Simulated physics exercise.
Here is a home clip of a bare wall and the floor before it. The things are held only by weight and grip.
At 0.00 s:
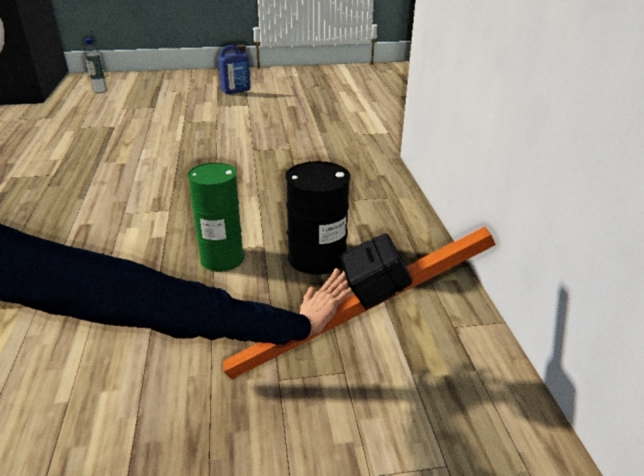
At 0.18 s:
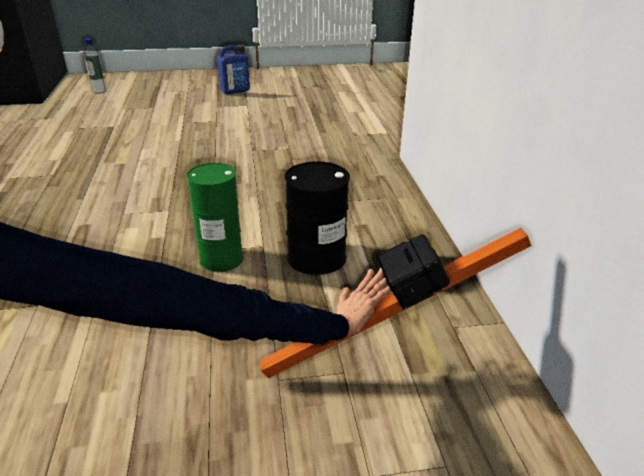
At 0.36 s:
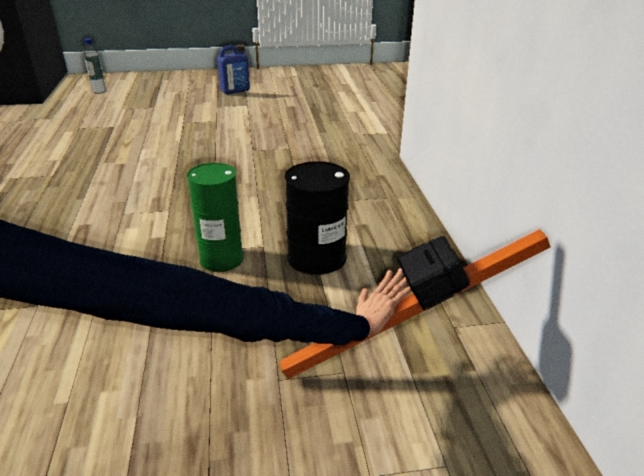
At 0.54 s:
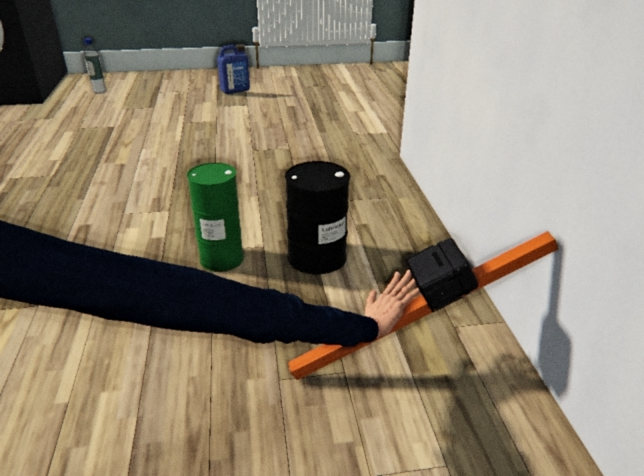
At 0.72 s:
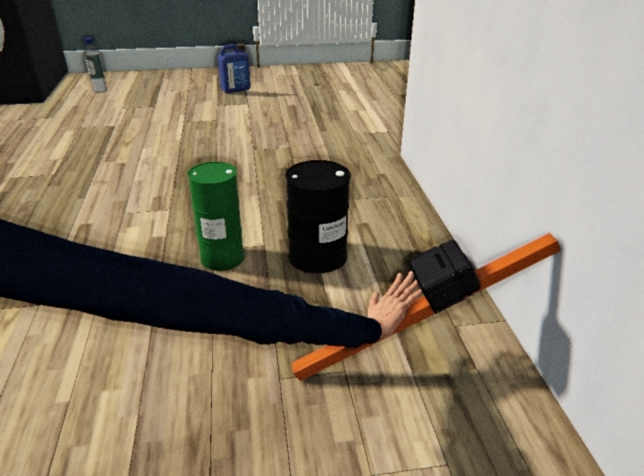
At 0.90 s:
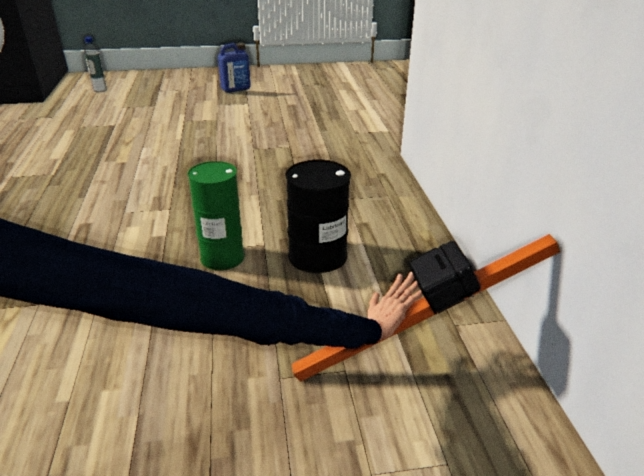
On a wood-plank floor beside a bare white wall, a dark-sleeved arm reaches in from the left, its hand on an orange pole near a black block. The pole shifts a short way right until it leans on the wall, still held, while the green and black drums stay put.
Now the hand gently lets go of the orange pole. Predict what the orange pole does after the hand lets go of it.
It sinks lower.
Around 1.20 s, orange pole leaning 17° more than when let go near (404, 340).
Around 1.30 s, orange pole leaning 29° more than when let go near (396, 356).
Finally (2.2 s), moved from the start, orange pole; the other 2 still in place. Final places as the last picture's camera would see them, orange pole near (393, 362). The pole gives way.
